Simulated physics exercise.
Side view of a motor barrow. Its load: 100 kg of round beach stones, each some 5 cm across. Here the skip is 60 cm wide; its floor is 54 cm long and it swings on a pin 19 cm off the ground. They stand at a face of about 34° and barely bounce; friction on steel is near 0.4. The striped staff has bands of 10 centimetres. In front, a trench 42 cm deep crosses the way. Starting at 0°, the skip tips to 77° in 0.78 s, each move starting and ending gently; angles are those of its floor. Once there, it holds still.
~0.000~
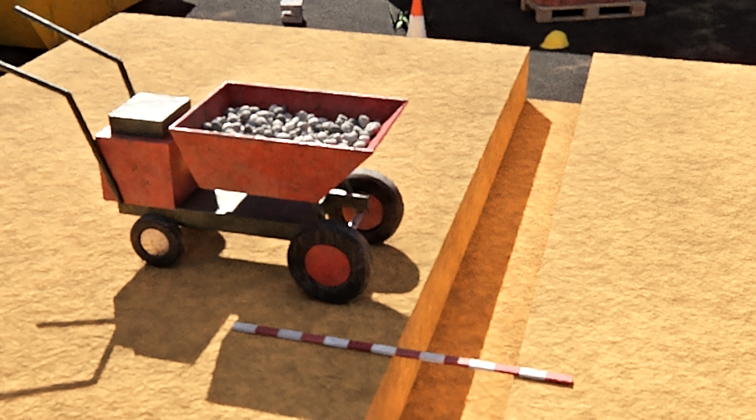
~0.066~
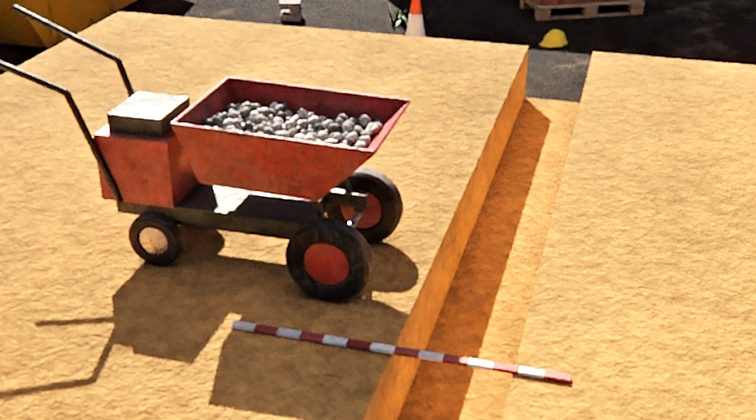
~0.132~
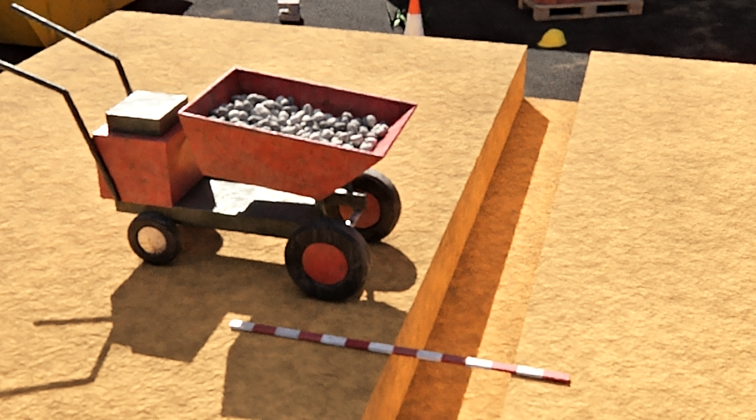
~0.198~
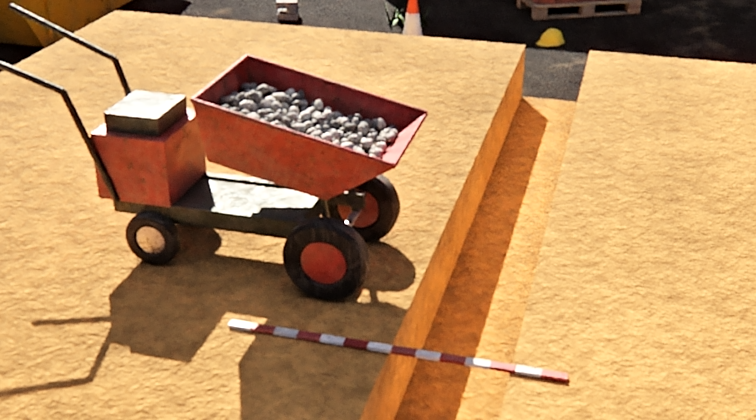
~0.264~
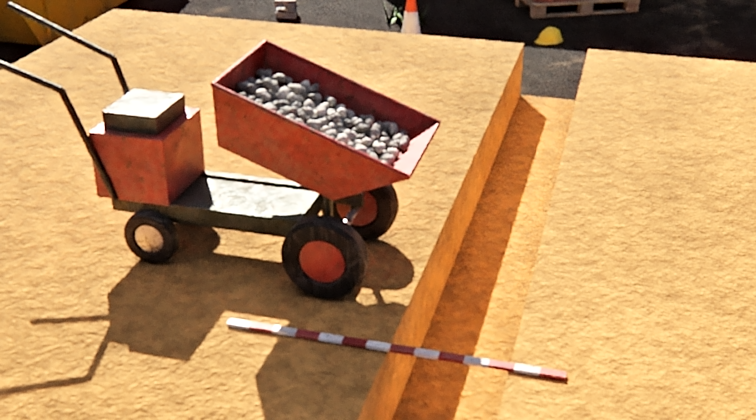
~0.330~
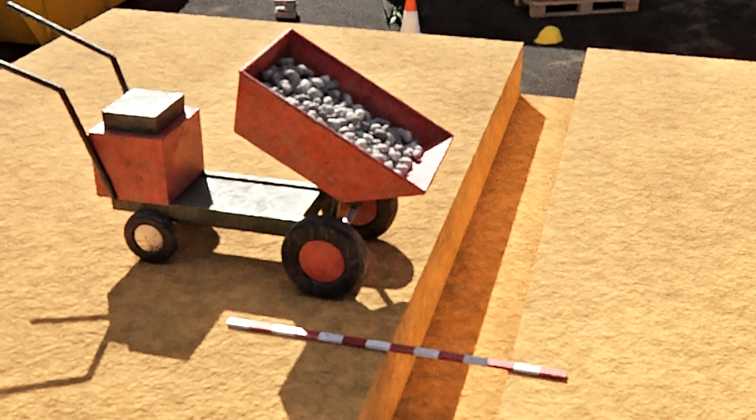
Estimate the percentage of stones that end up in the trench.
Roughly 73 per cent.
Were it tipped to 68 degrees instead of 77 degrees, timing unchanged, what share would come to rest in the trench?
It would be close to 55 percent.
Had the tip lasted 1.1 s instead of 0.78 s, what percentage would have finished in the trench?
Trench share: Approx. 80%.
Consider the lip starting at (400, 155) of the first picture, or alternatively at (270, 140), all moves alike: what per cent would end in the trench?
Result: Close to 35 then close to 75 per cent.
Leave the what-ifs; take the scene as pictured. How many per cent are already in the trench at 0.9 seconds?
About 45 per cent by then.
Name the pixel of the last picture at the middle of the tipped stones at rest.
Their middle is at about (501, 352).
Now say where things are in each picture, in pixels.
The first frame shows lip at (372, 153), floor tilted 0°, highest stones at (308, 124).
The second frame shows lip at (374, 153), floor tilted 2°, highest stones at (264, 115); the stones move at 0.4 m/s on average.
The third frame shows lip at (383, 158), floor tilted 6°, highest stones at (249, 108); the stones move at 0.7 m/s on average.
The fourth frame shows lip at (395, 166), floor tilted 12°, highest stones at (255, 96); the stones move at 1.0 m/s on average.
The fifth frame shows lip at (409, 178), floor tilted 20°, highest stones at (263, 83); the stones move at 1.2 m/s on average.
In the sixth frame, the skip is at 30°, its lip at (425, 193); the top of the load is at (286, 71); the stones move at 1.3 m/s on average.
After 0.6 s the floor is at 64°; 100 % in the skip; the foremost stones are at (454, 232).
After 0.9 s the floor is at 77°; 46 % in the skip, 45 % in the trench, 9 % past the trench; the foremost stones are at (559, 289).
After 1.2 s the floor is at 77°; 1 % in the skip, 72 % in the trench, 27 % past the trench; the foremost stones are at (742, 321).
After 3.2 s the floor is at 77°; 0 % in the skip, 73 % in the trench, 27 % past the trench; the foremost stones are past the picture's edge.
